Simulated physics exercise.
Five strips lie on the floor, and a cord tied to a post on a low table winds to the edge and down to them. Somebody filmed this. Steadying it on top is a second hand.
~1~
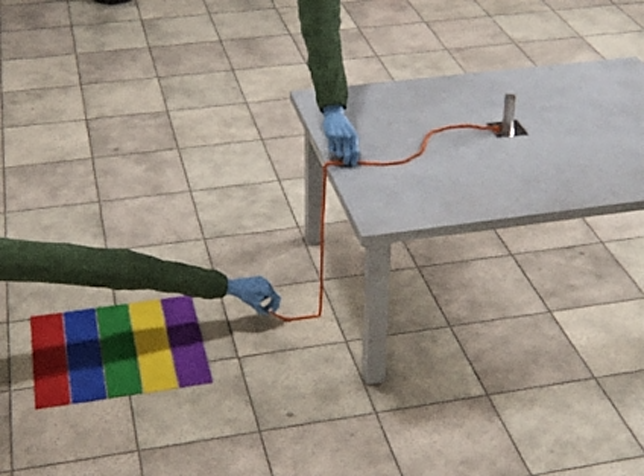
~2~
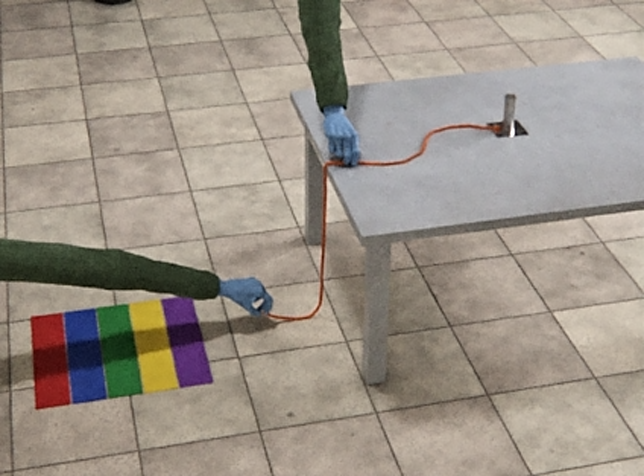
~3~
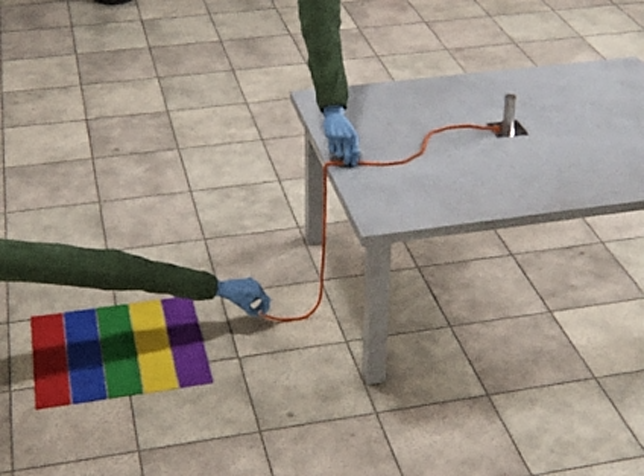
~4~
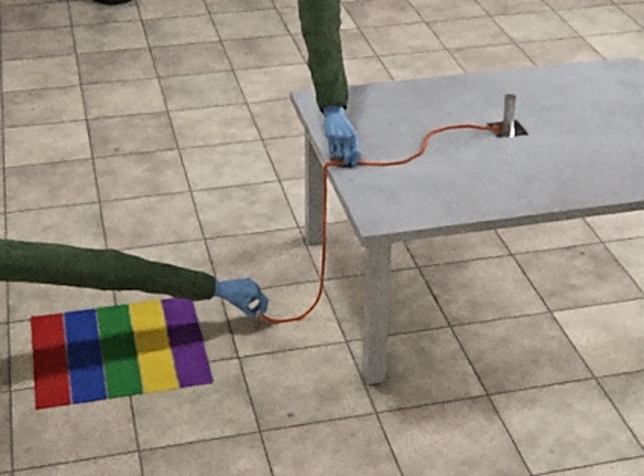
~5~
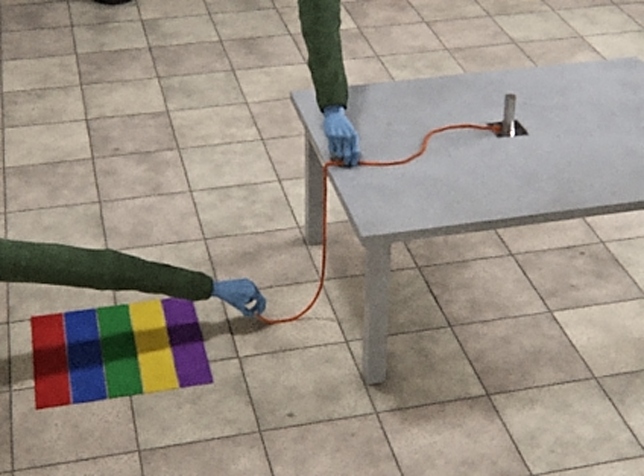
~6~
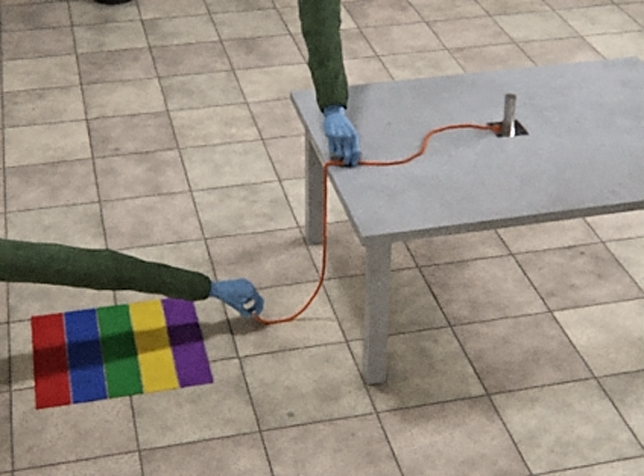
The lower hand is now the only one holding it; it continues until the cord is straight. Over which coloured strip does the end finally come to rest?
Over the green strip.
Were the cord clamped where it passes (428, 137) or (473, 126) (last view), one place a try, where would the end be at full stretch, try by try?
Per try (px, approx.): (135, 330), (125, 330).
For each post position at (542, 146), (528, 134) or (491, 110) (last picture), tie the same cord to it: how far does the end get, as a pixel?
The places are (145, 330), (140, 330) and (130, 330).
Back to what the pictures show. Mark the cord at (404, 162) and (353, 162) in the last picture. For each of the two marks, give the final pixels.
One finishes at (366, 155) and the other at (320, 172).
Soon after, end near (185, 323); over purple.
Then, end near (143, 329); over yellow.
At full stretch, end near (120, 333); over green. It halts on the green strip.
